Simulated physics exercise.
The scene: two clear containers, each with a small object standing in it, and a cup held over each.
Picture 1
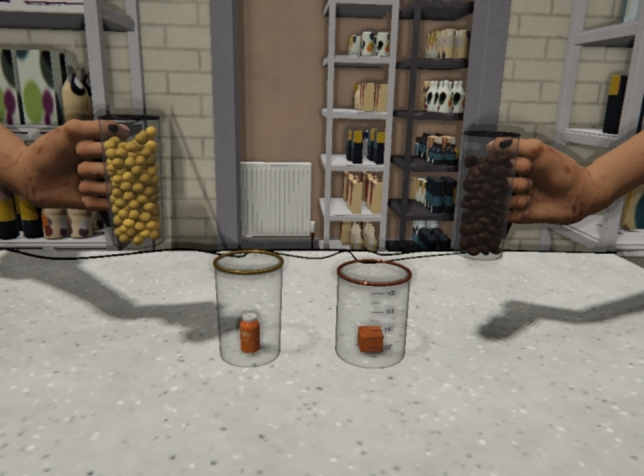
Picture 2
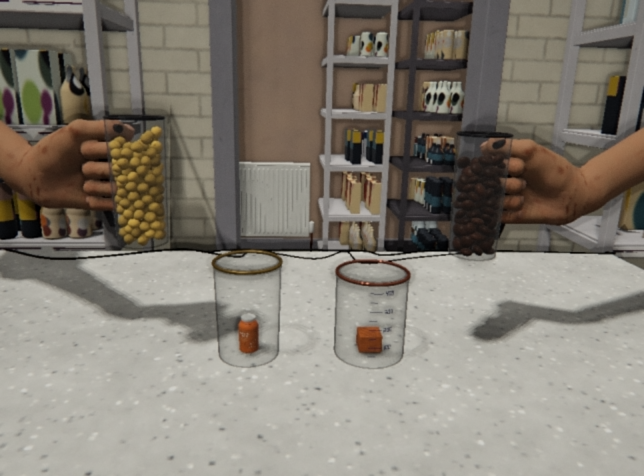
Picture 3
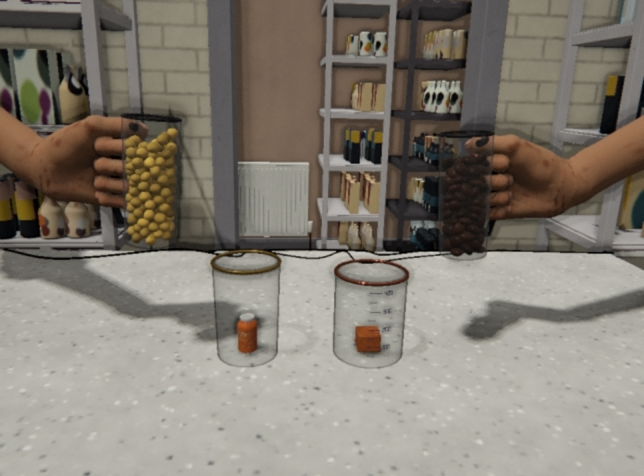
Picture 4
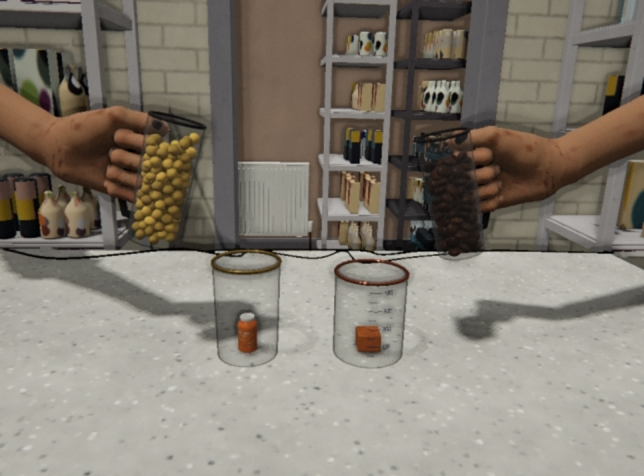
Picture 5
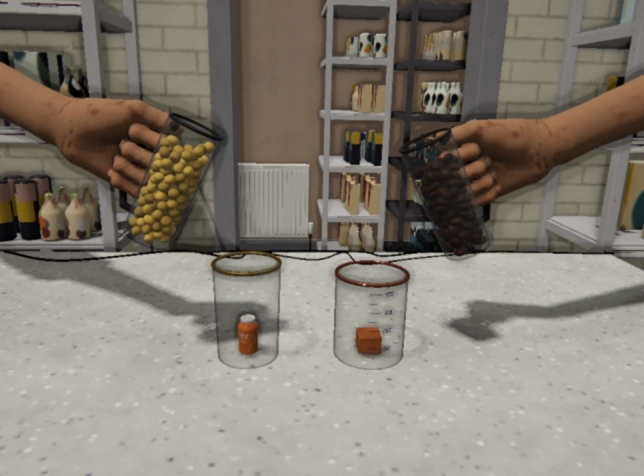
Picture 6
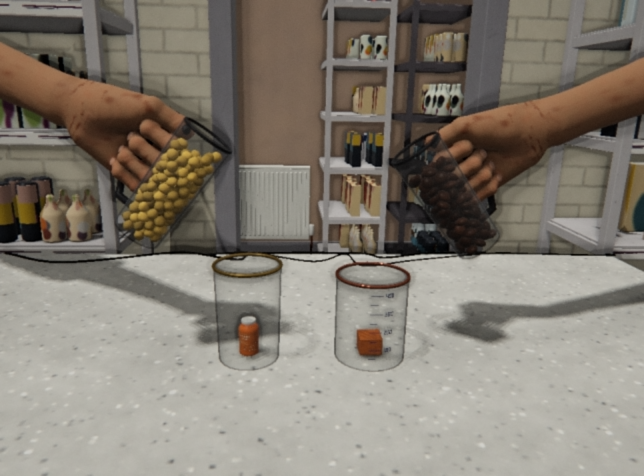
Two hands held clear cups, one of yellow balls and one of dark brown pieces, then moved them inward and tilted them toward each other above two glass containers, each holding a small orange object.
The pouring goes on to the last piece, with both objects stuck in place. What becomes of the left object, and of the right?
In the end the left object ends up hidden, and the right object ends up hidden.
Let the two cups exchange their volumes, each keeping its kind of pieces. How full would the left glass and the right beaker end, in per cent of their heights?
Left: 60 %. Right: 55 %.
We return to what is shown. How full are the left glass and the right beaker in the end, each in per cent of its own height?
Some 65 per cent left and 55 right.
Then, 0.25 s after the last picture, left glass empty, all of its cupful still in the cup; right beaker empty, all of its cupful still in the cup.
Then, 0.56 s after the last picture, left glass empty, all of its cupful still in the cup; right beaker nearly empty, nearly all of its cupful still in the cup.
Then, 0.90 s after the last picture, left glass nearly empty, most of its cupful still in the cup; right beaker nearly empty, most of its cupful still in the cup.
At rest, left glass two thirds full (surface near (248, 297)), a few pieces on the counter; right beaker half full (surface near (371, 311)), nothing beside it; the left thing is covered; the right thing is covered.
